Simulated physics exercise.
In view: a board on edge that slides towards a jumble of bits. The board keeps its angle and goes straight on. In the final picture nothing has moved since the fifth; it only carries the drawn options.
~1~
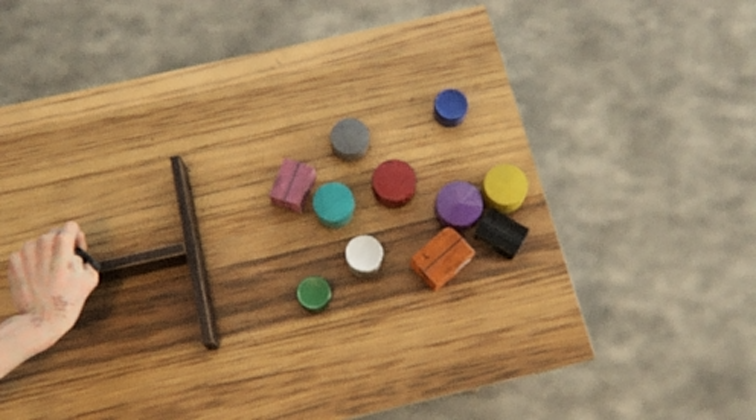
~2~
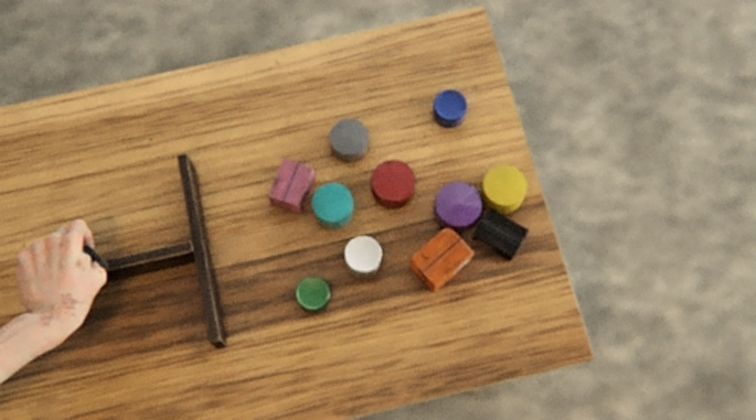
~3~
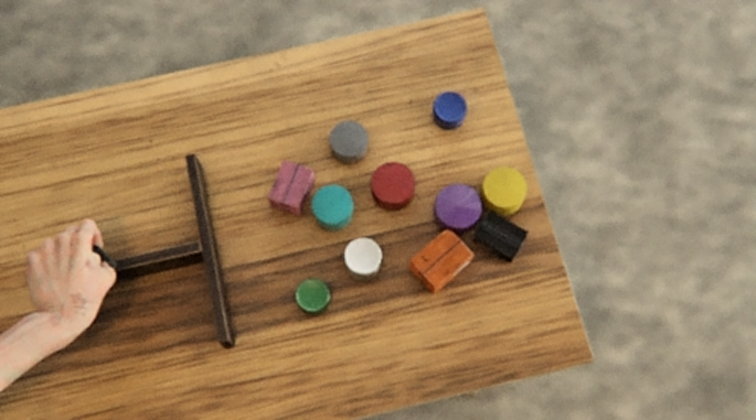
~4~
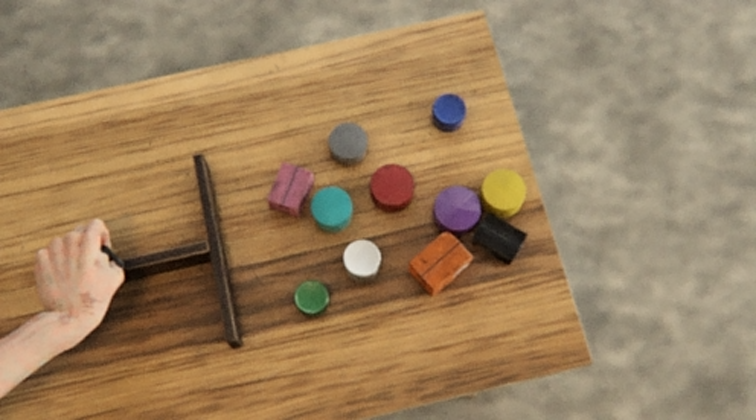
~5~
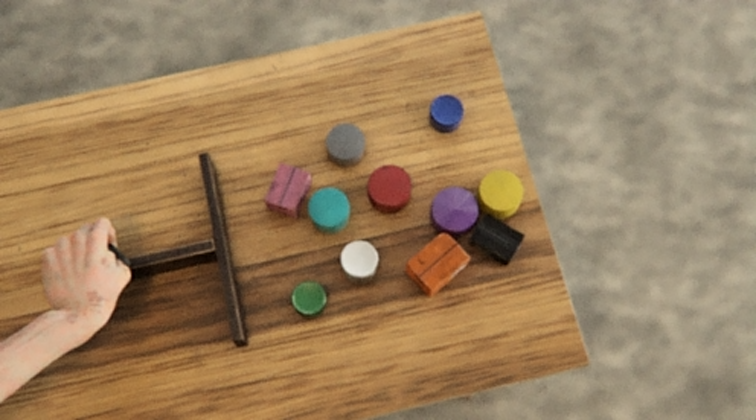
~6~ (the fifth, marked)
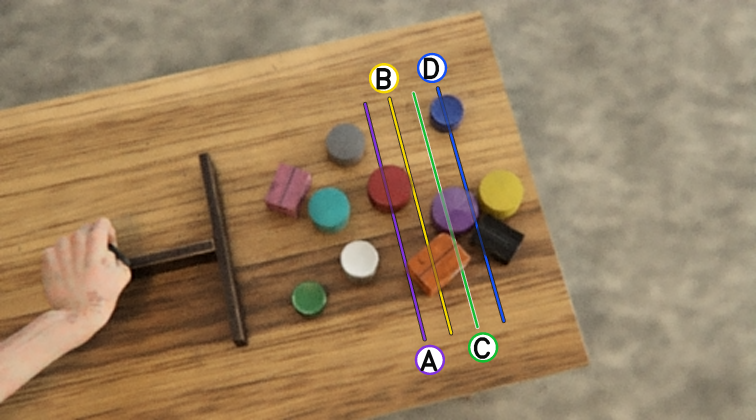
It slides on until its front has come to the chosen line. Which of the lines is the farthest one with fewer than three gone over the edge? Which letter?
As far as mark D.
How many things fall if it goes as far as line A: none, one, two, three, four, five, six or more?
The count is none.
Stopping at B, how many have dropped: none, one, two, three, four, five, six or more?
In all, none.
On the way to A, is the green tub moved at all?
Yes.
On the marked copy, A at (394, 216); B at (419, 211); C at (444, 205); D at (469, 199).
With D. Early on, board (311, 223); green tub (349, 293); grey pot (350, 144).
Further on, board (401, 203); yellow tin (504, 190); black box (506, 235).
At the end, board (468, 188); yellow tin over the edge; black box over the edge; two fallen.
As for the rest, A is within the limit but short; B is within the limit but short; C is within the limit but short.
